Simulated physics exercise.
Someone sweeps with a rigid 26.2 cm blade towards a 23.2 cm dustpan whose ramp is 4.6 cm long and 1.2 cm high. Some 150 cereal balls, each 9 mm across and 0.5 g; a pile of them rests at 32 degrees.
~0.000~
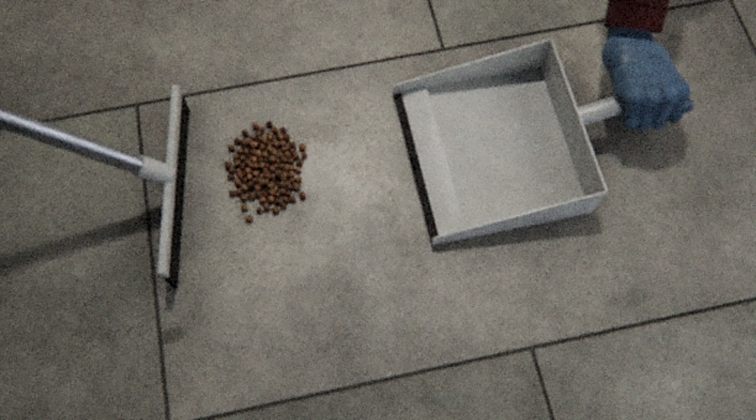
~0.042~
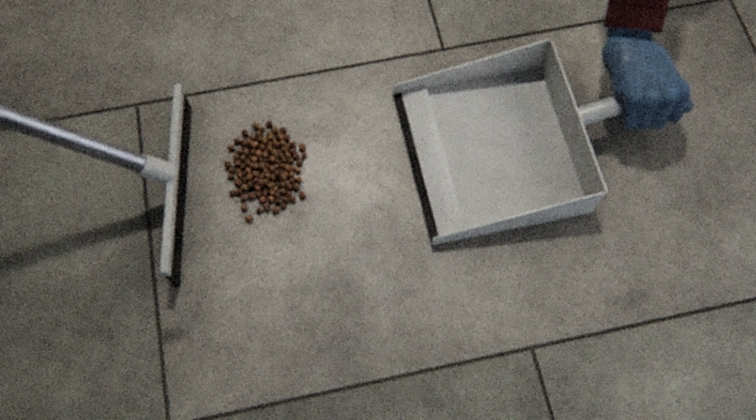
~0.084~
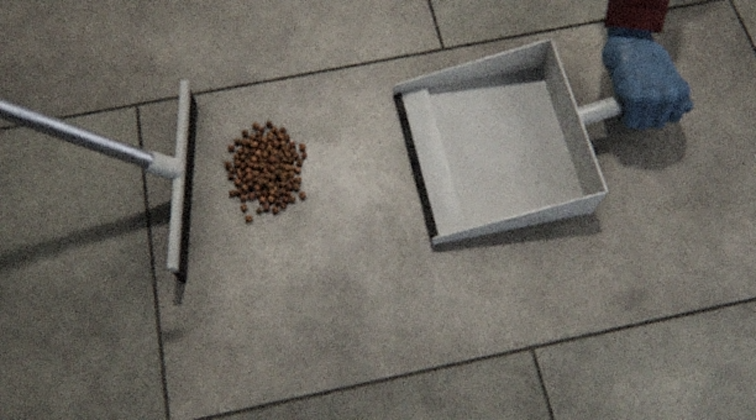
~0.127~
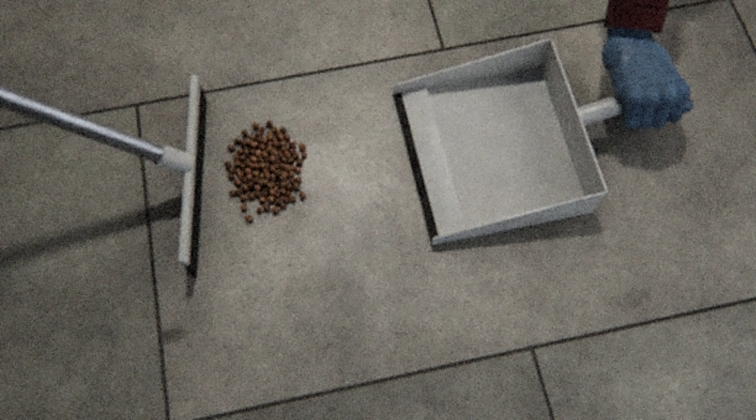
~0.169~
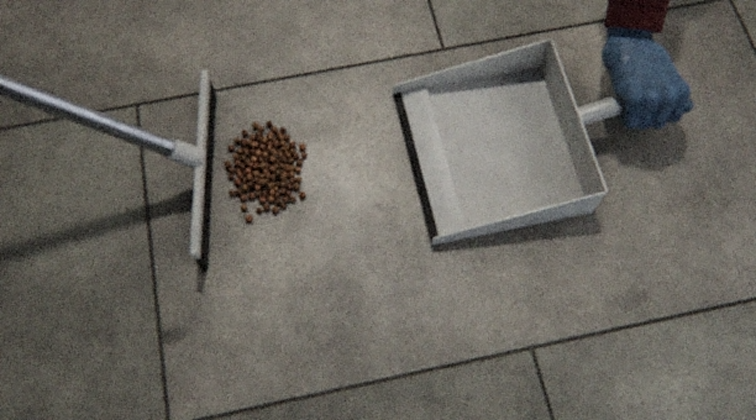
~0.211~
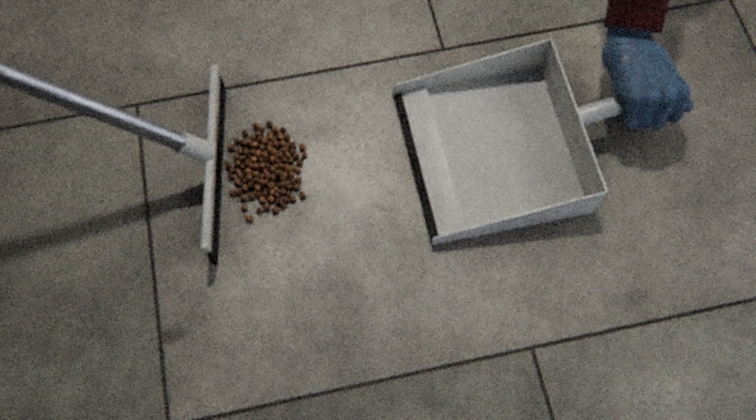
A long-handled sweeping blade slid slowly to the right across grey floor tiles, closing in on a small pile of brown balls that stayed put, while a blue-gloved hand held a pale dustpan still.
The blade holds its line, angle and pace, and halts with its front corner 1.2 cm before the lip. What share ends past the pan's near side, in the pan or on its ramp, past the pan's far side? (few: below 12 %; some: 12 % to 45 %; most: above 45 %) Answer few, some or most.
Near side: Few, pan: Few, far side: Some.
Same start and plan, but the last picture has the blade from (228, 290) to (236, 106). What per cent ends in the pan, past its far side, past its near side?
Pan 35, far 0, near 10.
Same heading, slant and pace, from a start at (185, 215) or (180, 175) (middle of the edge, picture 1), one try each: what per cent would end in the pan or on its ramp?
About 5 and 0 per cent.
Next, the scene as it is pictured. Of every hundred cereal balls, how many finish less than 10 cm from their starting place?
Roughly 10 per cent.
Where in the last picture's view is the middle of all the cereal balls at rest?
At about (388, 130).
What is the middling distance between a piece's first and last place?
Some 18 cm.
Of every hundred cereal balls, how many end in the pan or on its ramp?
Roughly 5 per cent.
After 0.53 s, middle of the blade 15 cm from the lip; 0 % over the lip, far side 5 %, near side 0 %.
After 0.74 s, middle of the blade 8 cm from the lip; 0 % over the lip, far side 15 %, near side 0 %.
Then, at 1.07 s, middle of the blade 3 cm from the lip; 5 % over the lip, far side 20 %, near side 0 %.
At rest (1.4 s), near side 0 %, pan 5 %, far side 20 %, in front of the lip or behind the blade 75 %.
